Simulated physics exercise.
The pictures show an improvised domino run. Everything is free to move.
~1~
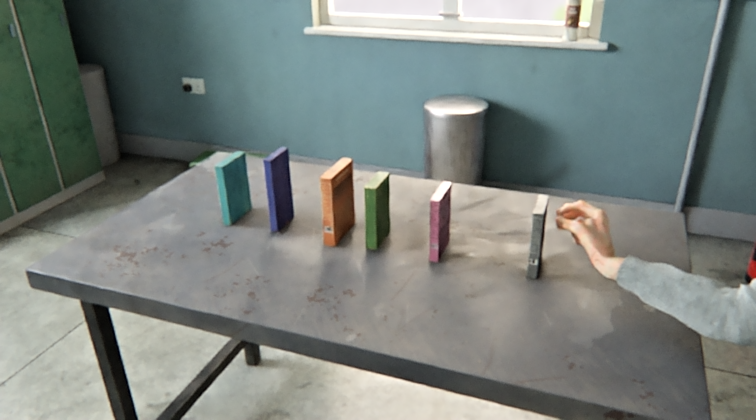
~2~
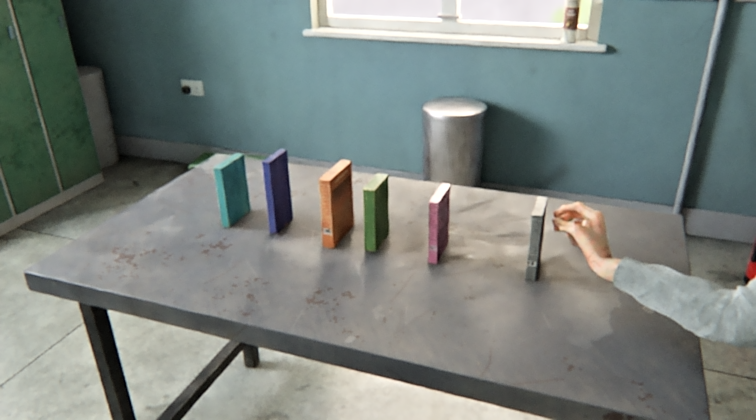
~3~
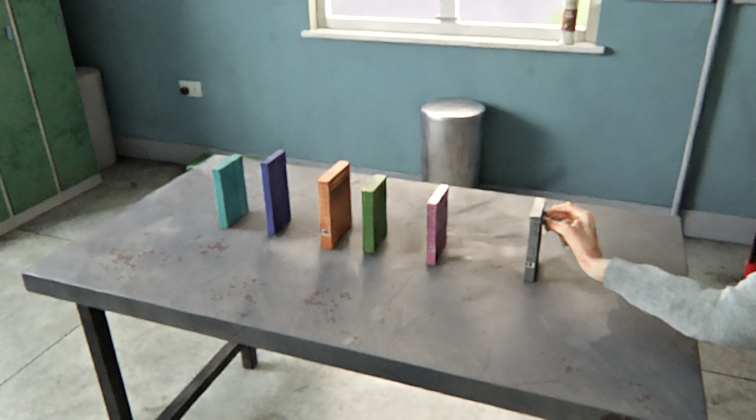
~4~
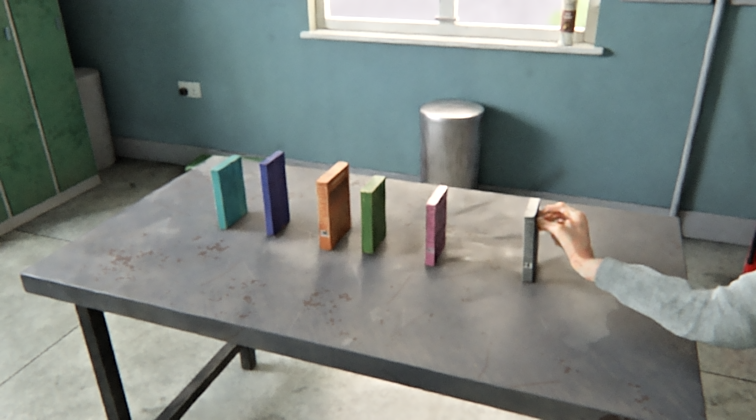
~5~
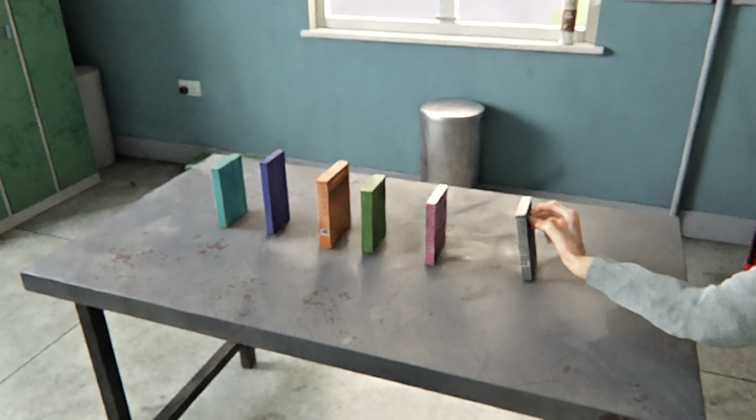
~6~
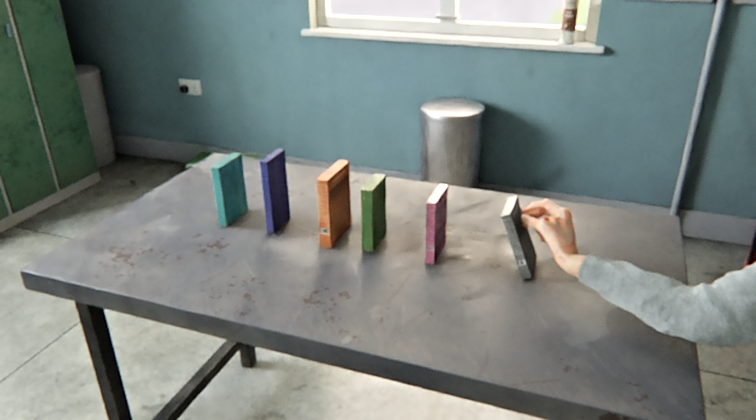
A hand pushes the grey packet at the right, tilting it left toward five standing blocks.
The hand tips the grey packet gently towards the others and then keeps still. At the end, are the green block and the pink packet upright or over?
The green block stays upright and the pink packet stays upright.
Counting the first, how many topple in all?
1 of them.
Then, 0.10 s on from there, grey packet 47° over.
Then, 0.20 s on from there, grey packet 90° over.
In the end, all 4 unmoved. At the end, from the last picture's camera, green block near (374, 213), pink packet near (436, 224).
